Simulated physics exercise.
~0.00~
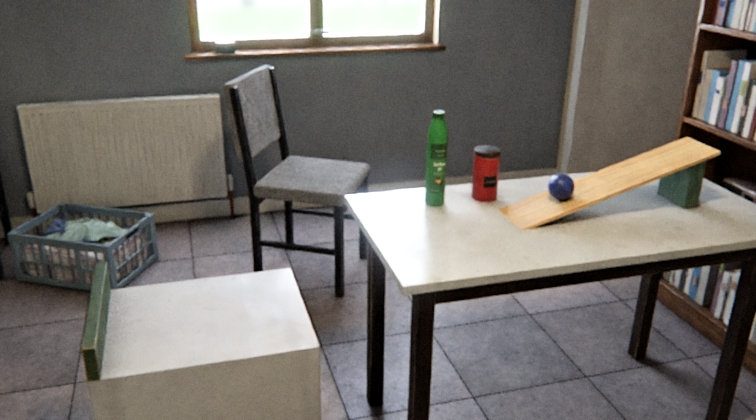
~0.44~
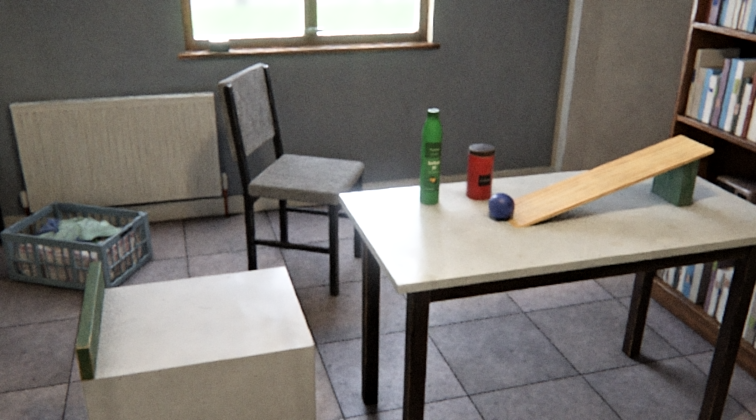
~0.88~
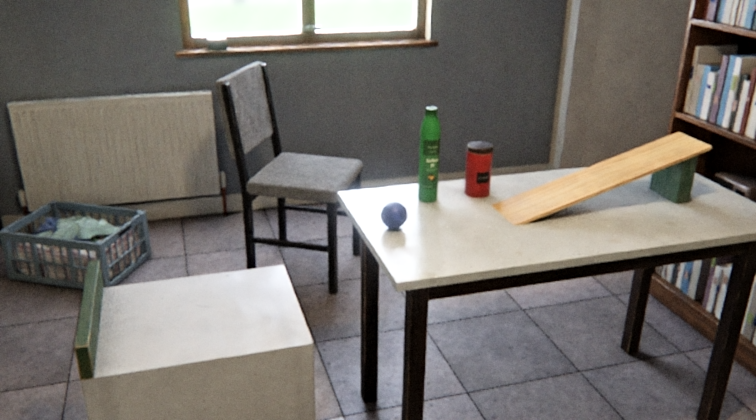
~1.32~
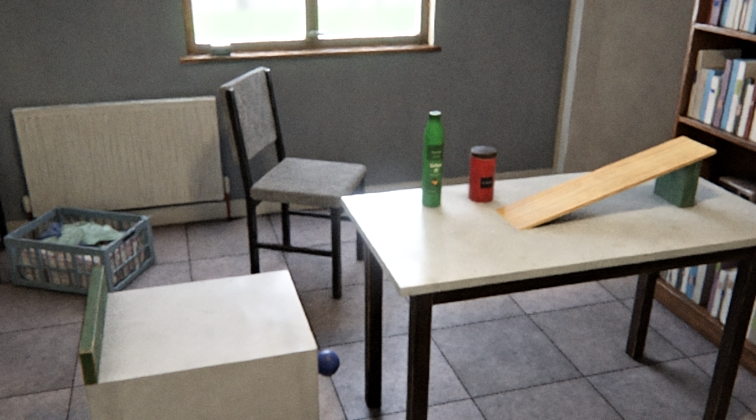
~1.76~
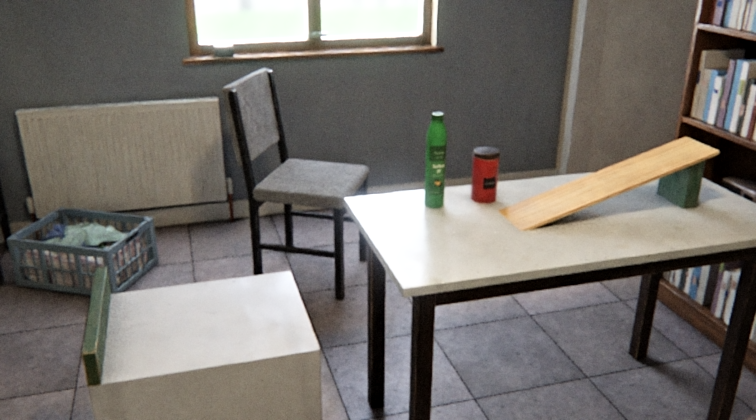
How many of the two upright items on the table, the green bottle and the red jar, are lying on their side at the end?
None of them are; the green bottle and the red jar are both still standing upright on the table.
